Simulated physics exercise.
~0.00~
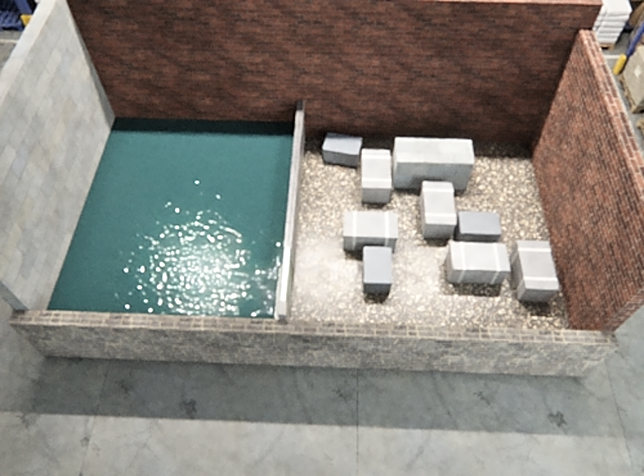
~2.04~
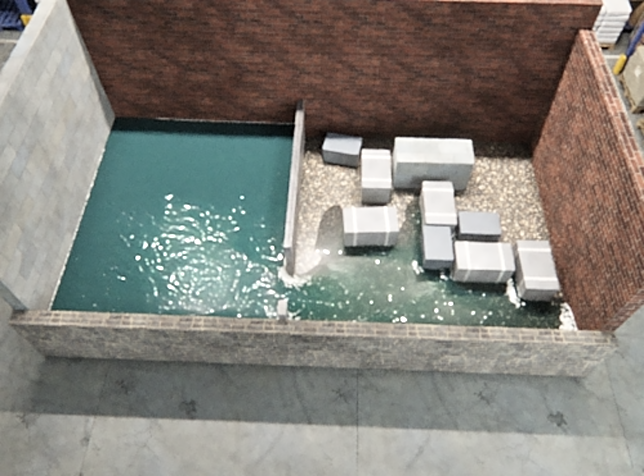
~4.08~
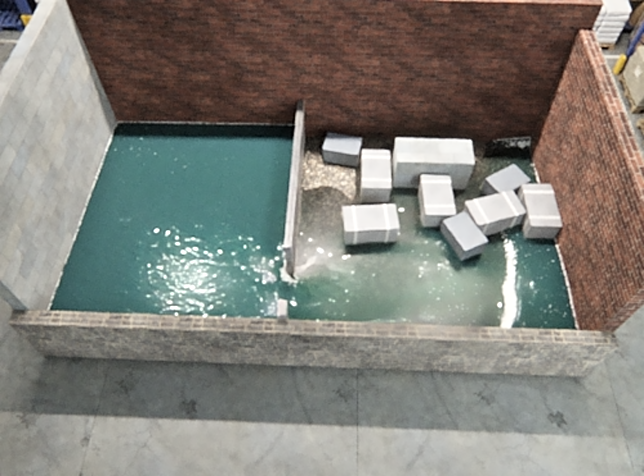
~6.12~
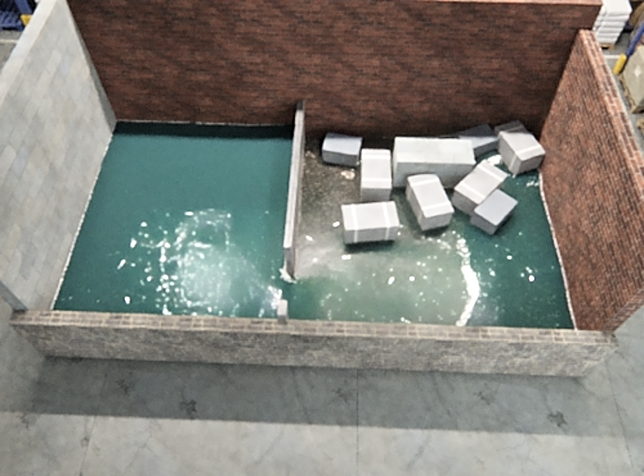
The video shows a brick-walled enclosure split by a partition, with teal water on the left and pale and gray boxes on gravel at right. Water pours through near the front and spreads across the gravel, and several boxes shift and turn, ending clustered toward the right and back.
